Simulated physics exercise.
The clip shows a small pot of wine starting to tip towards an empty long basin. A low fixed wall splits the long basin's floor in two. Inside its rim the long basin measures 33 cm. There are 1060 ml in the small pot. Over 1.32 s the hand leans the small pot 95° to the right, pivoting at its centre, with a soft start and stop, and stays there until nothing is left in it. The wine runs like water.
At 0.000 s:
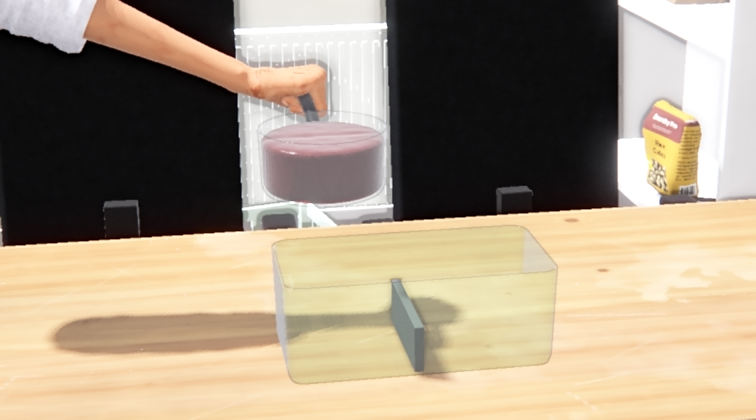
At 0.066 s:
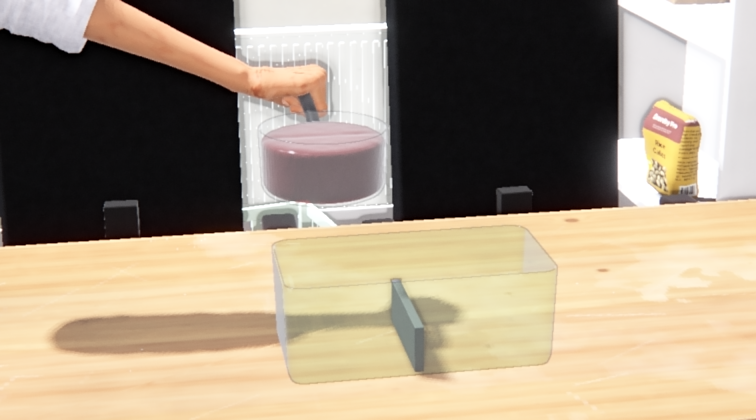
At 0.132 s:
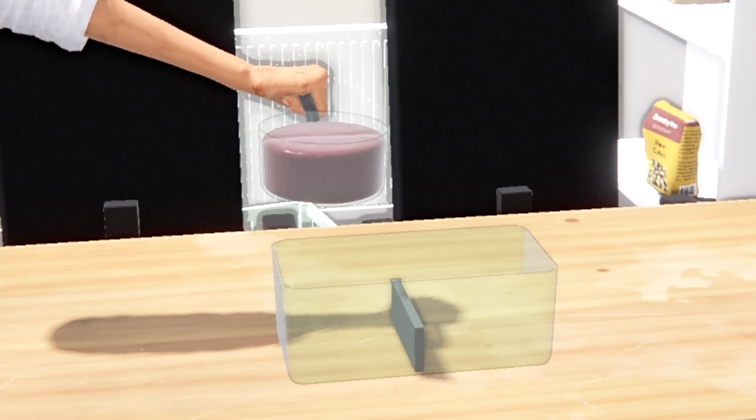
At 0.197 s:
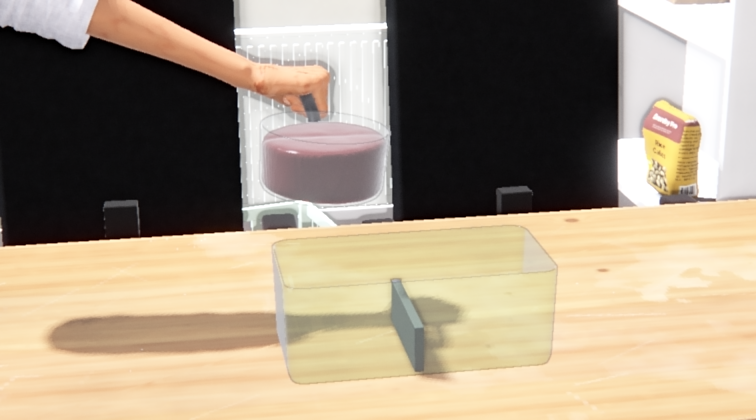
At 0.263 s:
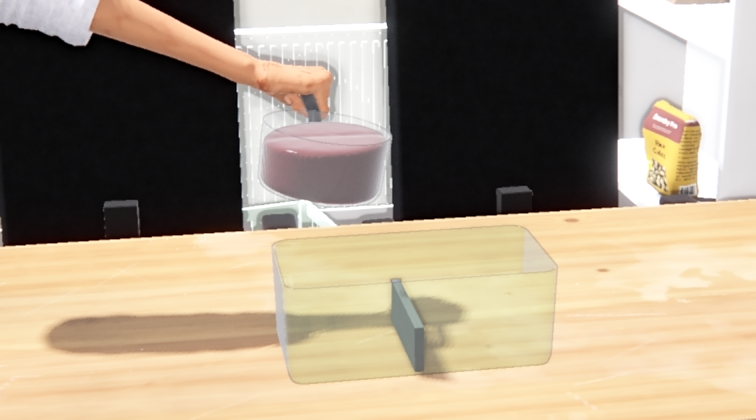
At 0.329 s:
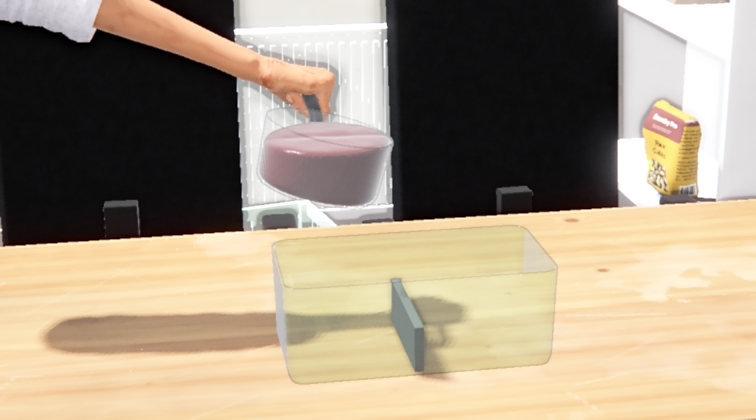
On a wooden worktop, an empty long clear basin with a low dark wall inside stands in front of a hand holding a small see-through pot of dark red wine. The pot starts level, then the hand slowly leans it slightly to the right, the wine still inside.
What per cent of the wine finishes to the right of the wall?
Roughly 85 per cent is past the wall.
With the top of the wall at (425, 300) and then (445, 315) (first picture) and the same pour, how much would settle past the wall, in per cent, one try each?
First 70, then 55 per cent.
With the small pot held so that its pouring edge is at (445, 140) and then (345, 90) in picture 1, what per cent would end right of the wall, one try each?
First 100, then 60 per cent.
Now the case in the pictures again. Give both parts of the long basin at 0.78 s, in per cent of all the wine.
Some 0 per cent left and 16 right.
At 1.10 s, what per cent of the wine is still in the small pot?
Near 14 in a hundred.
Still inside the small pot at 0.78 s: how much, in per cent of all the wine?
About 56 per cent.
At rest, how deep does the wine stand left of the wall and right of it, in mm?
Some 6 mm on the left and 34 mm on the right.
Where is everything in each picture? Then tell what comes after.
In the first picture, tilt 0°; pouring edge (386, 125); surface from (260, 140) to (383, 133); the long basin's rim runs from (278, 266) to (541, 248); the wall's top is at (407, 304).
In the second picture, tilt 1°; pouring edge (386, 126); surface from (260, 140) to (383, 134).
In the third picture, tilt 2°; pouring edge (387, 128); surface from (261, 139) to (384, 134).
In the fourth picture, tilt 5°; pouring edge (388, 131); surface from (262, 139) to (384, 135).
In the fifth picture, tilt 9°; pouring edge (389, 135); surface from (263, 140) to (386, 134).
In the sixth picture, tilt 14°; pouring edge (391, 141); surface from (263, 141) to (389, 135).
By 0.78 s the tilt is 60° and 56 per cent is still to pour, 0 is left of the wall and 17 right of it.
By 1.10 s the tilt is 89° and 14 per cent is still to pour, 3 is left of the wall and 75 right of it.
By 1.45 s the tilt is 95° and 2 per cent is still to pour, 11 is left of the wall and 84 right of it.
By 1.82 s the tilt is 95° and 0 per cent is still to pour, 14 is left of the wall and 85 right of it.
At rest 15 per cent lies left of the wall, 85 right of it and 0 outside.
